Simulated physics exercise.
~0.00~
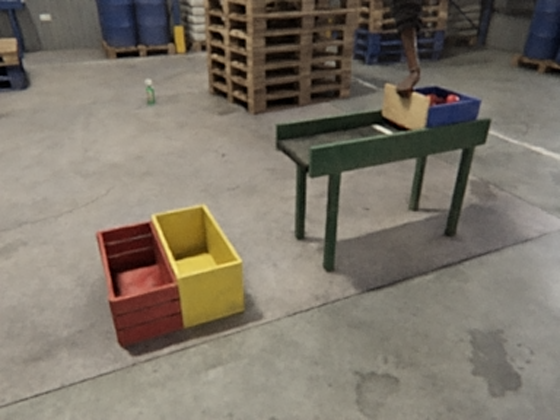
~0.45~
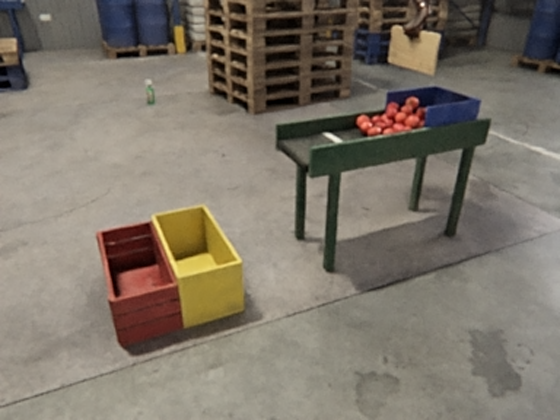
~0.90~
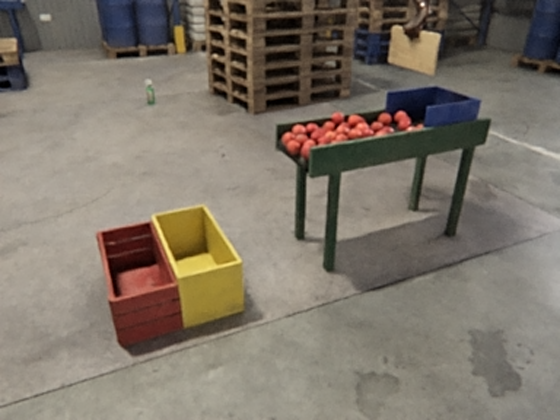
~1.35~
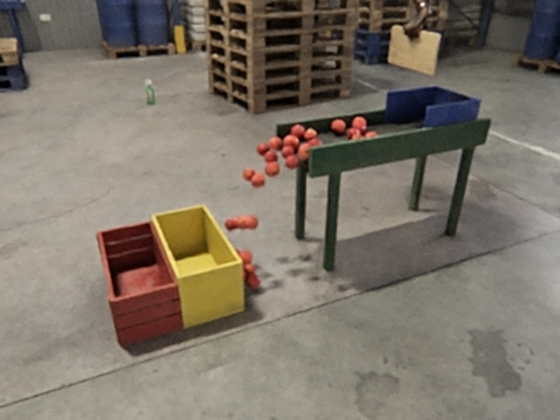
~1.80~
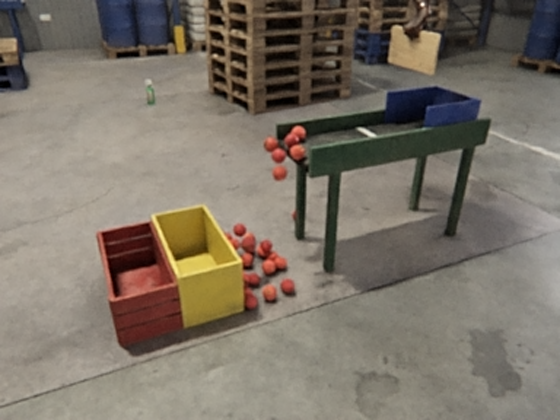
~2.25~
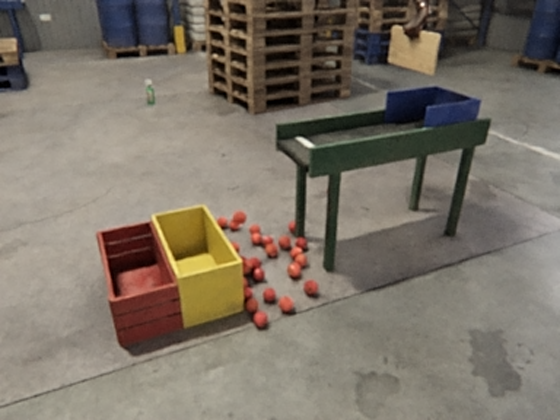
In a warehouse with a grey concrete floor, seen from a raised, fixed viewpoint, stacked wooden pallets and blue barrels stand at the back. A green table-like conveyor on legs stands at right with a blue pen at its far end, while a yellow tote and a red tub sit side by side at lower left. A wooden gate at the pen lifts, and round red pieces spill out and travel left along the belt. They drop off its near end, falling short of the yellow tote. The belt empties, leaving the pieces scattered across the floor beside the tote, with both containers empty.
